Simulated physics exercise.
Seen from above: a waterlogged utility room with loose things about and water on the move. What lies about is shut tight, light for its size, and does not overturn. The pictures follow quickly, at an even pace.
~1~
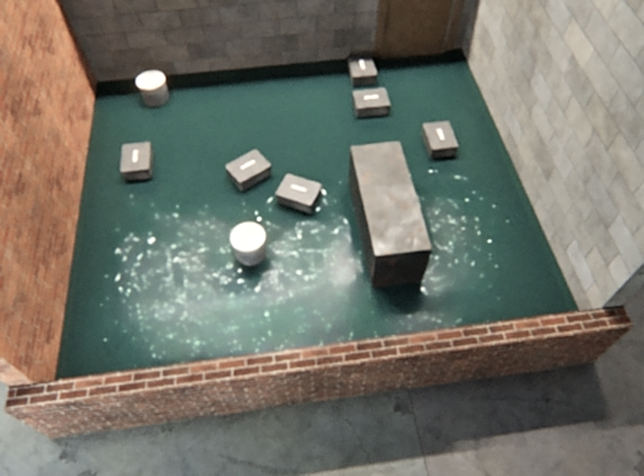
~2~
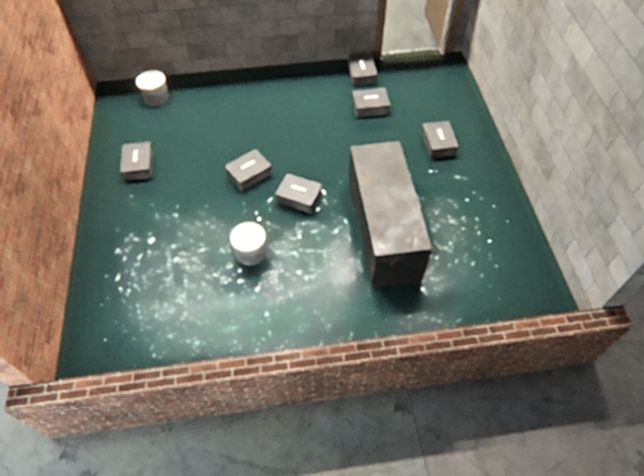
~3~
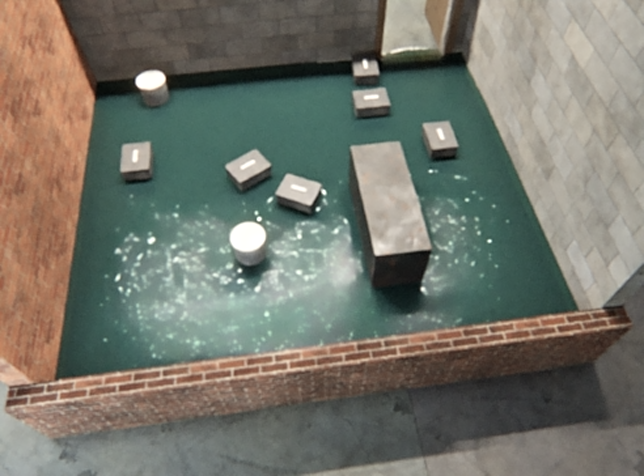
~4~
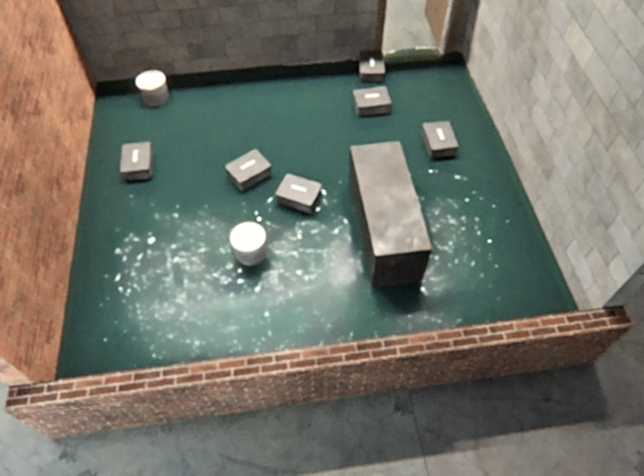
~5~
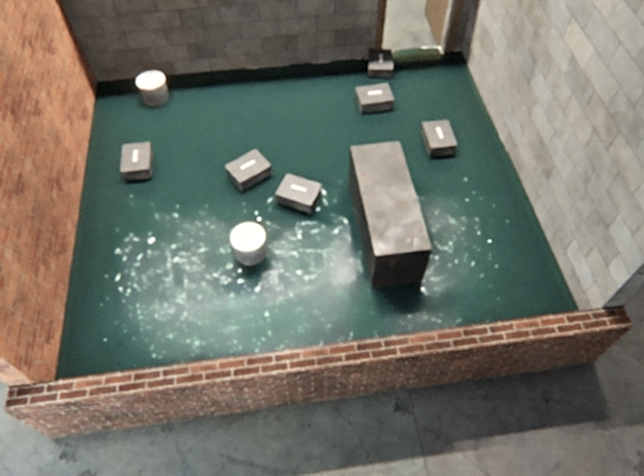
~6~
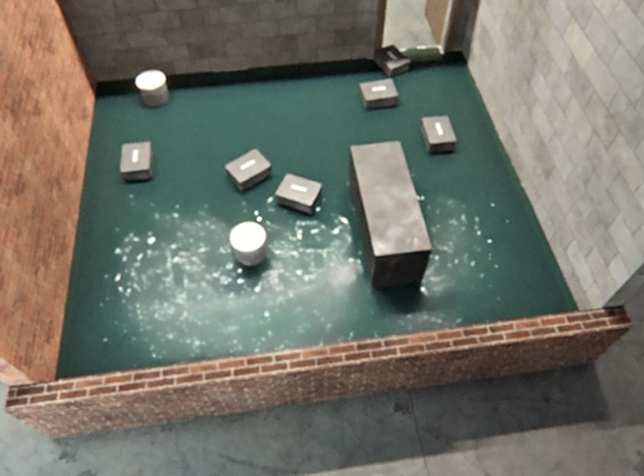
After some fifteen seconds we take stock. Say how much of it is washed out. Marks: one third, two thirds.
Share: From one to two thirds.
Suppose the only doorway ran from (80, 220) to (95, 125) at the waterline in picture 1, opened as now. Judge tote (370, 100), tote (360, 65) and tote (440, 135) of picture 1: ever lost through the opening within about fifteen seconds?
In that order: Still in, stays, inside.
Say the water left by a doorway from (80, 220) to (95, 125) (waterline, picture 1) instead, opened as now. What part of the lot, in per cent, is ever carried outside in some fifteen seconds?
I make it 50 per cent.
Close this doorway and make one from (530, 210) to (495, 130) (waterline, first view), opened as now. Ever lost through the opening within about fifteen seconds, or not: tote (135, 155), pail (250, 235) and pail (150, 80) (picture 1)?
As listed: Inside, inside, stays.
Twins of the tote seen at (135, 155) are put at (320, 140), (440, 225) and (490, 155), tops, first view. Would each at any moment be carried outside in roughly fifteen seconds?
As listed: Out, left behind, out.
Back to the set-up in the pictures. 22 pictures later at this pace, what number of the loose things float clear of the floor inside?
I count 5.
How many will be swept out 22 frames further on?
I count 3.
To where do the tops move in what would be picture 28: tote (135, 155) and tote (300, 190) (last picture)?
At about (159, 144) and (353, 117).
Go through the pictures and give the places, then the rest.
The first picture shows a tote at (362, 65), afloat; a tote at (371, 98) floats; 0 of 8 have shifted.
The second picture shows a tote at (362, 65), afloat; a tote at (371, 98), afloat; 0 of 8 have shifted.
The third picture shows a tote at (365, 64), afloat, close to its start; a tote at (371, 98), afloat; 1 of 8 have shifted.
The fourth picture shows a tote at (372, 62) floats, close to its start; a tote at (372, 97) floats, close to its start; 1 of 8 have shifted.
The fifth picture shows a tote at (381, 59), afloat, close to its start; a tote at (375, 93) floats, close to its start; 2 of 8 have shifted.
The sixth picture shows a tote at (392, 56), afloat, a stride from its start; a tote at (379, 89) floats, close to its start; 3 of 8 have shifted.
A moment on, 1 of 8 are out; 7 afloat.
Next, 2 of 8 are out; 6 afloat.
Later, 3 of 8 are out; 5 afloat.
In the end, 3 of 8 are out; 5 afloat.
